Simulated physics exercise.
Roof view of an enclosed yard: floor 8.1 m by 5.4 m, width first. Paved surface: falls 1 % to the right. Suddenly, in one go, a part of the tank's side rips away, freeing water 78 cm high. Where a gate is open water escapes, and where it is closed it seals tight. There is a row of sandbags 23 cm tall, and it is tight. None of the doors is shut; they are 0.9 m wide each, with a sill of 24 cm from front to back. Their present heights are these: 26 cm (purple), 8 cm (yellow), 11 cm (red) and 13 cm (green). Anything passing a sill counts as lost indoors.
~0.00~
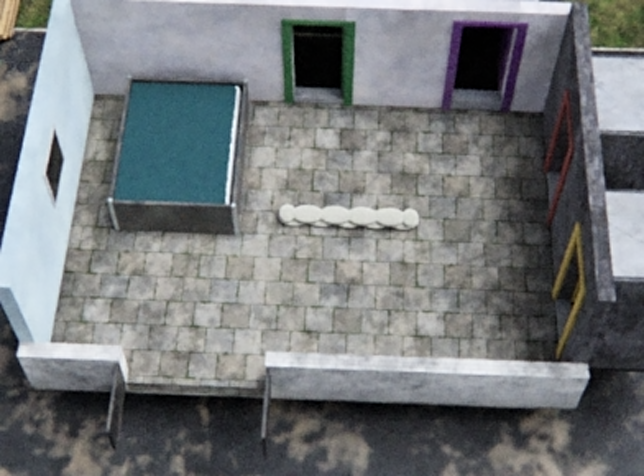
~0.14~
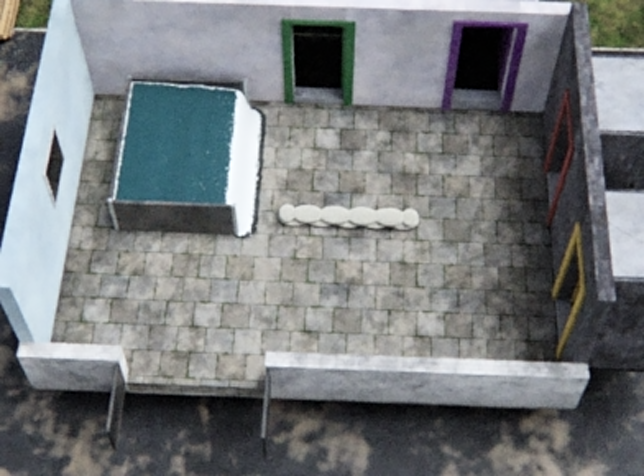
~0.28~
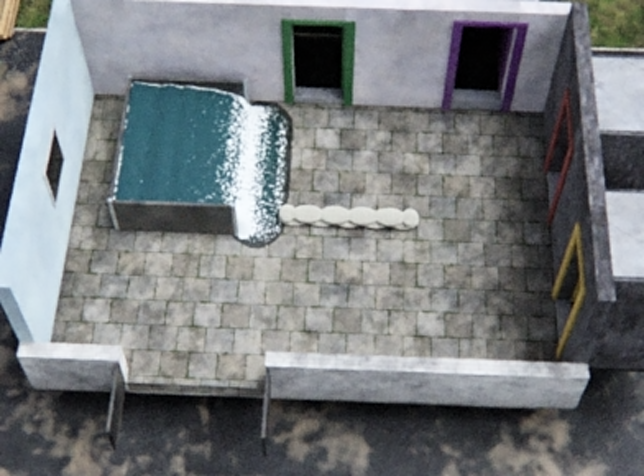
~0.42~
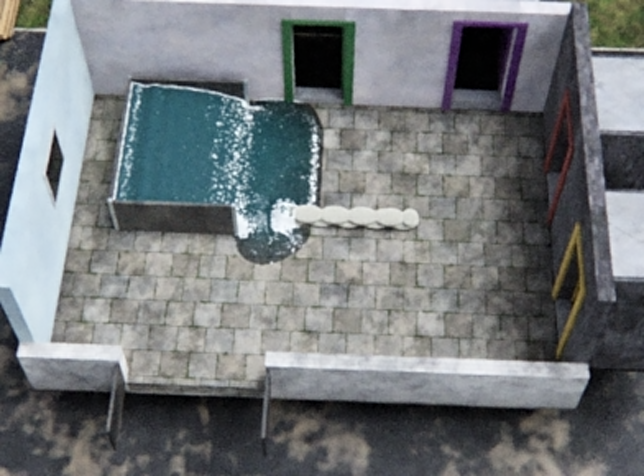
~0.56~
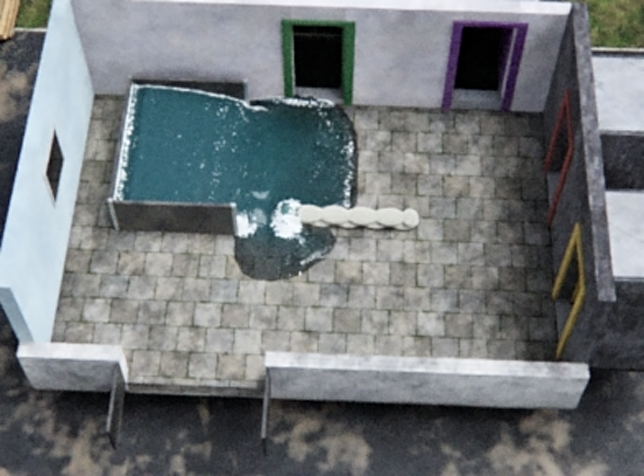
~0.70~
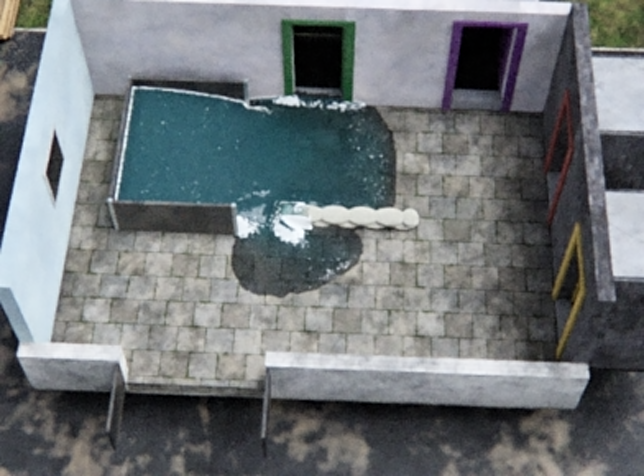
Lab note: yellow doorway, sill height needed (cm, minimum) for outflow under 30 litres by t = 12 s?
Approx. 18 cm.
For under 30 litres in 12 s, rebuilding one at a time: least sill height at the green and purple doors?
About 14.0 cm at green and about 24 cm at purple.
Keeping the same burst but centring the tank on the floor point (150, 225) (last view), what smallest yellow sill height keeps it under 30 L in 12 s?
At least roughly 30 cm high.
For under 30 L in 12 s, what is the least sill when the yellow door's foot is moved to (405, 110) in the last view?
11.0 cm.
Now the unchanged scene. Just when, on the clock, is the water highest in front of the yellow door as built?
It peaks around 7.0 s.
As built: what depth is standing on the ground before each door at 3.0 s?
Lab note, depth in cm: Purple 25; yellow 5; red 36; green 14.
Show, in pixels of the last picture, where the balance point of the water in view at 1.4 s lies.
(270, 173).
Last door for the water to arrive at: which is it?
Coming last is the yellow one.
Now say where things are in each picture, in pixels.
The tank at (180, 142) is whole and still, 78 cm deep; the yellow door at (568, 296) is dry, in the first picture.
Water pours out at (240, 162) and has run 0.3 m, to (257, 183); about 10 cm deep outside, 78 cm at the back, in the second picture.
The gap is at (240, 163), the front 0.8 m out at (283, 210); the back of the tank holds 77 cm, in the third picture.
The gap is at (240, 164), the front 1.3 m out at (315, 209); the back of the tank holds 71 cm, in the fourth picture.
Water pours out at (240, 164) and has run 1.9 m, to (350, 207); about 12 cm deep outside, 66 cm at the back, in the fifth picture.
The gap is at (240, 165), the front 2.6 m out at (389, 203); the back of the tank holds 65 cm; the yellow door at (568, 296), 6.0 m from the gap, is still 3.4 m from the nearest water, in the sixth picture.
After 1.4 s water covers 45 % of the floor, deepest (40 cm) near (276, 219); it has not reached the yellow door.
After 3.0 s water covers 70 % of the floor, deepest (47 cm) near (535, 135); 5 cm at the yellow door, 0 litres in over its 8 cm sill.
After 12.0 s water covers 95 % of the floor, deepest (12 cm) near (524, 119); 10 cm at the yellow door, 200 litres in over its 8 cm sill.
At the yellow door as built, the water arrived by 2.4 s and peaked near 19 cm at 7.2 s.
Run again over the same 12 s with other heights there, 61 litres in over 14.5 cm, 20 litres over 19.5 cm. The limit of 30 litres is kept from about 18 cm up.
